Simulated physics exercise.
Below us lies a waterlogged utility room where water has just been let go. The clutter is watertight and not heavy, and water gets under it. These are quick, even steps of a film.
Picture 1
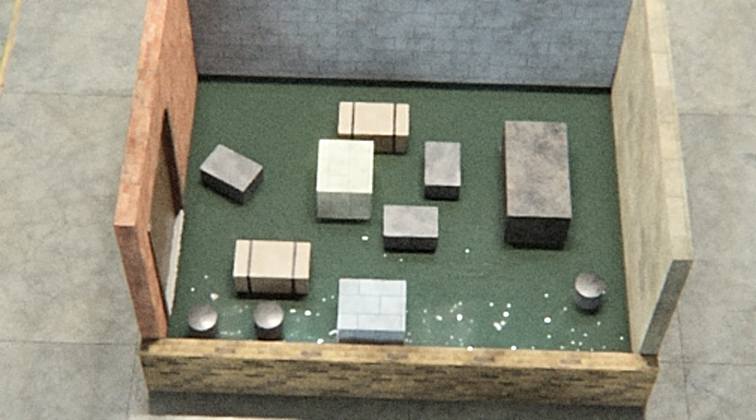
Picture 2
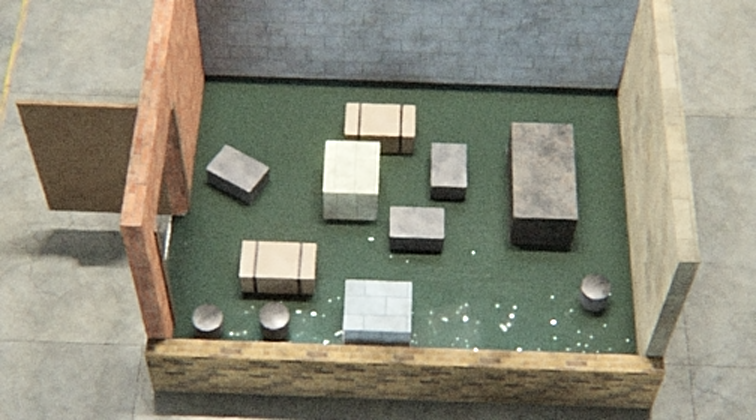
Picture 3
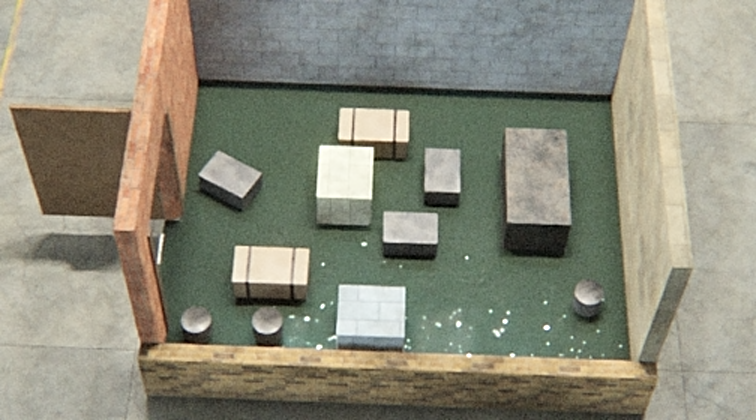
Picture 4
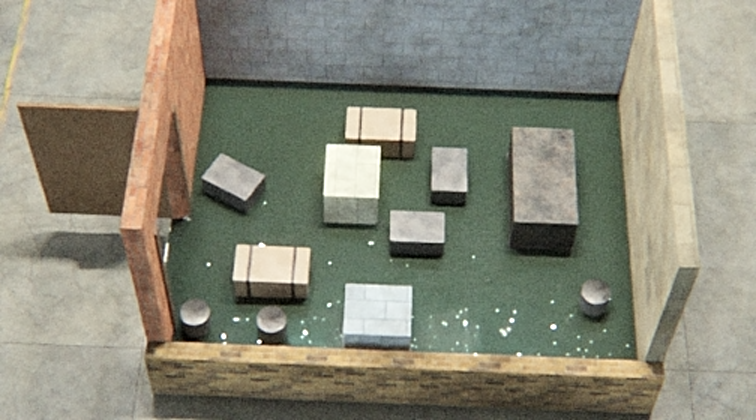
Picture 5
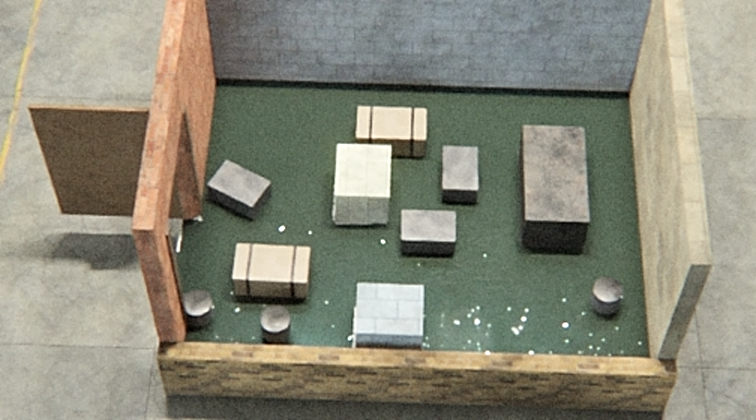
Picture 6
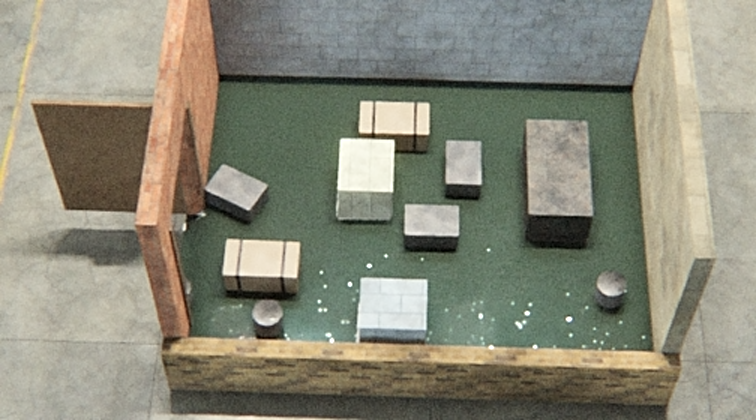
A door in the left brick wall swung outward, then a small round pail slid left along the flooded green floor and out of sight, while a strapped trunk and a gray block drifted slightly.
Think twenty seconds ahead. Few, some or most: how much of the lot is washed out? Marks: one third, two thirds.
It is at least two thirds.
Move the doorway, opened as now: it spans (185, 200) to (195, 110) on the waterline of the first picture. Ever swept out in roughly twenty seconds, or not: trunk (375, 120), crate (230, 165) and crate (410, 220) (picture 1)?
As listed: Inside, washed out, stays.
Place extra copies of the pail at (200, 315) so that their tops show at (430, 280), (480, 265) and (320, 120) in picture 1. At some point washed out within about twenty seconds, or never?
One after the other: Carried outside, carried outside, yes.
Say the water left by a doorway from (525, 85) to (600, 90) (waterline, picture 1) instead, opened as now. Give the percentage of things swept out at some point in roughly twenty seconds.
About 40 per cent.
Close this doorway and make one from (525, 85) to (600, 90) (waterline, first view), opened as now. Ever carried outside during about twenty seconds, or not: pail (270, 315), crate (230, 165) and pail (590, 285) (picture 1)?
In that order: Still in, stays, gone.
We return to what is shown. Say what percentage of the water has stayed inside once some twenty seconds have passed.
Roughly 48 per cent.
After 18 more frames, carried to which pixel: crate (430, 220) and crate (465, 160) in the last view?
Near (202, 249) and (413, 167).
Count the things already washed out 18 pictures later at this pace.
4 of them.
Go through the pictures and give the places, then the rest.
The first picture shows a pail at (202, 317), afloat; a trunk at (272, 259) floats; 0 of 8 have shifted.
The second picture shows a pail at (207, 317) floats; a trunk at (278, 260) floats; 0 of 8 have shifted.
The third picture shows a pail at (196, 319), afloat, close to its start; a trunk at (271, 265), afloat; 1 of 8 have shifted.
The fourth picture shows a pail at (195, 312) floats, close to its start; a trunk at (272, 264) floats, close to its start; 3 of 8 have shifted.
The fifth picture shows a pail at (197, 302), afloat, a stride from its start; a trunk at (271, 263) floats, close to its start; 4 of 8 have shifted.
The sixth picture shows a pail at (176, 287) floats, a stride from its start; a trunk at (261, 258), afloat, a stride from its start; 4 of 8 have shifted.
A moment on, 3 of 8 are out; 5 afloat.
Next, 4 of 8 are out; 4 afloat.
Later, 6 of 8 are out; 2 afloat.
In the end, 6 of 8 are out; 2 afloat.
